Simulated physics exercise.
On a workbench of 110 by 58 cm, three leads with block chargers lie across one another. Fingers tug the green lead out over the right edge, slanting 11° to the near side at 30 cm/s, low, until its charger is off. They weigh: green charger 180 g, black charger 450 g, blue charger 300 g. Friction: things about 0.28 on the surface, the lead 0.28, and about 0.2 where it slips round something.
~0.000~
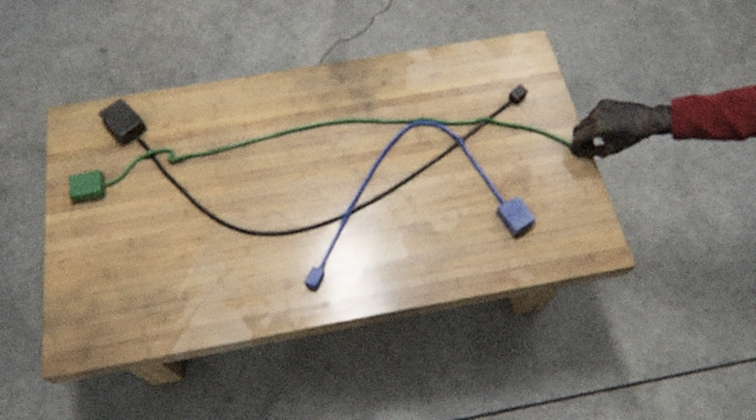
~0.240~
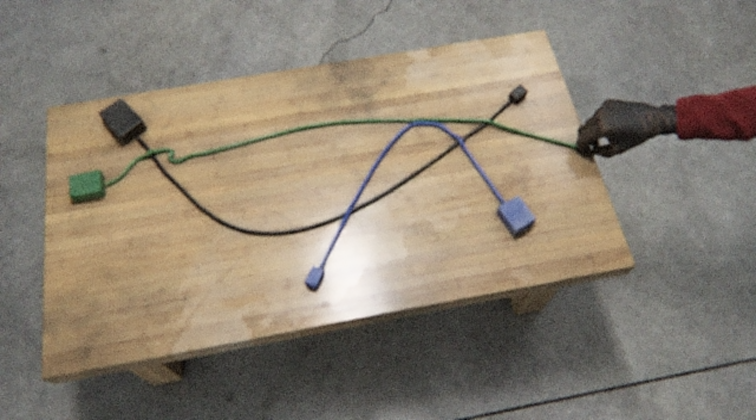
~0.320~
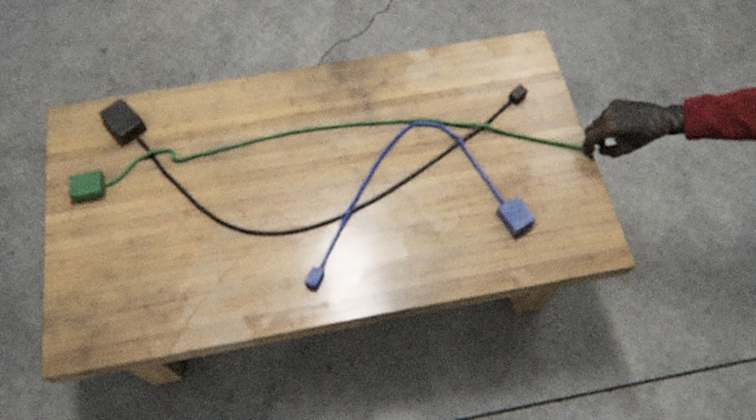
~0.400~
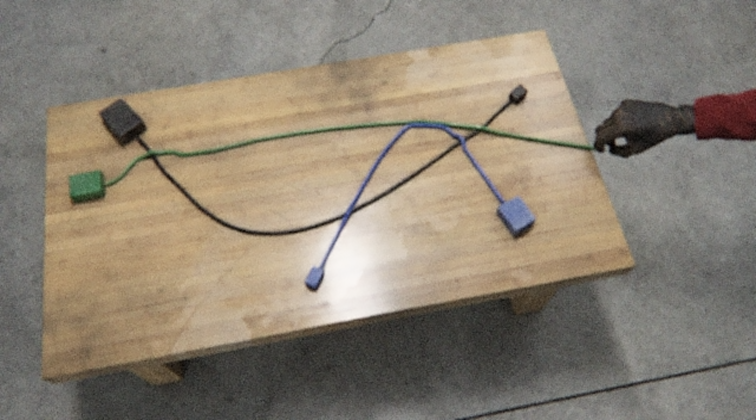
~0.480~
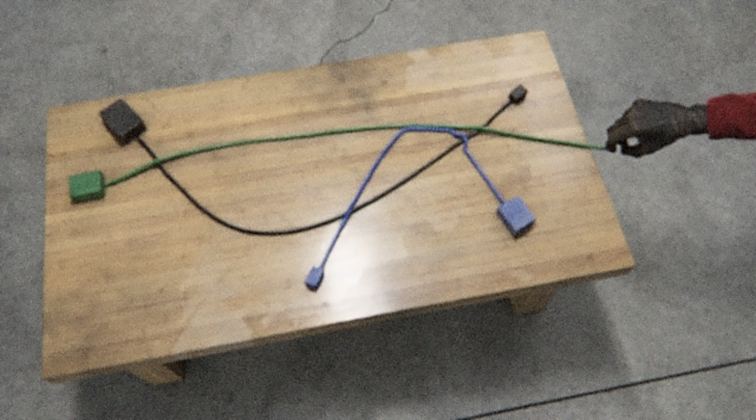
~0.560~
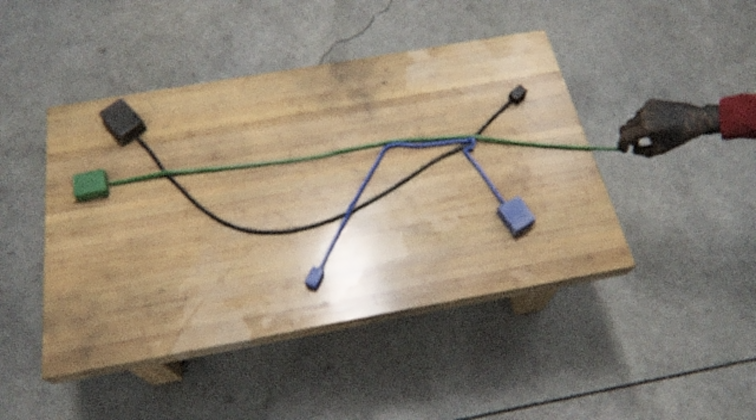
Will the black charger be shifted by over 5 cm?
Result: Black charger keeps its place.
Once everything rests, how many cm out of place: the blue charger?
About: Blue charger 0 cm.
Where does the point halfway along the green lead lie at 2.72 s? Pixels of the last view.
At about (685, 166).
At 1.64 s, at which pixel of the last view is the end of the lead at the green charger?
Near (270, 179).
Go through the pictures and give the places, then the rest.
In the first picture, black charger (120, 116); crossings (155, 161) green over black, (351, 207) blue over black, (460, 139) blue over black, (494, 113) green over black; green lead runs through (441, 122) (335, 122) (237, 145) (150, 152); grip (583, 150).
In the second picture, green lead runs through (336, 123) (150, 152); grip (587, 150).
In the third picture, green lead runs through (342, 125) (150, 152); grip (594, 150).
In the fourth picture, green lead runs through (351, 127) (150, 152); grip (605, 150).
In the fifth picture, green lead runs through (361, 129) (159, 160); grip (616, 150).
In the sixth picture, black charger (120, 116); green lead runs through (480, 138) (371, 145) (270, 163) (165, 172); grip (628, 150).
By 1.6 s, the green lead's tail end at (270, 179); green charger 33 cm off its start, black plug 1 cm off its start.
By 2.7 s, the green lead's tail end at (431, 173); green charger 65 cm off its start, black plug 1 cm off its start.
By 3.8 s, the green lead has left the top; green charger 102 cm off its start at (594, 158), blue plug 3 cm off its start at (326, 267), black plug 2 cm off its start at (515, 97).
By 4.9 s, the green lead has left the top; green charger over the edge, blue plug 3 cm off its start, black plug 2 cm off its start.
By 5.4 s, the green lead has left the top; black charger 0 cm off its start at (120, 116), green charger over the edge, blue plug 3 cm off its start at (326, 267), black plug 2 cm off its start at (515, 97).
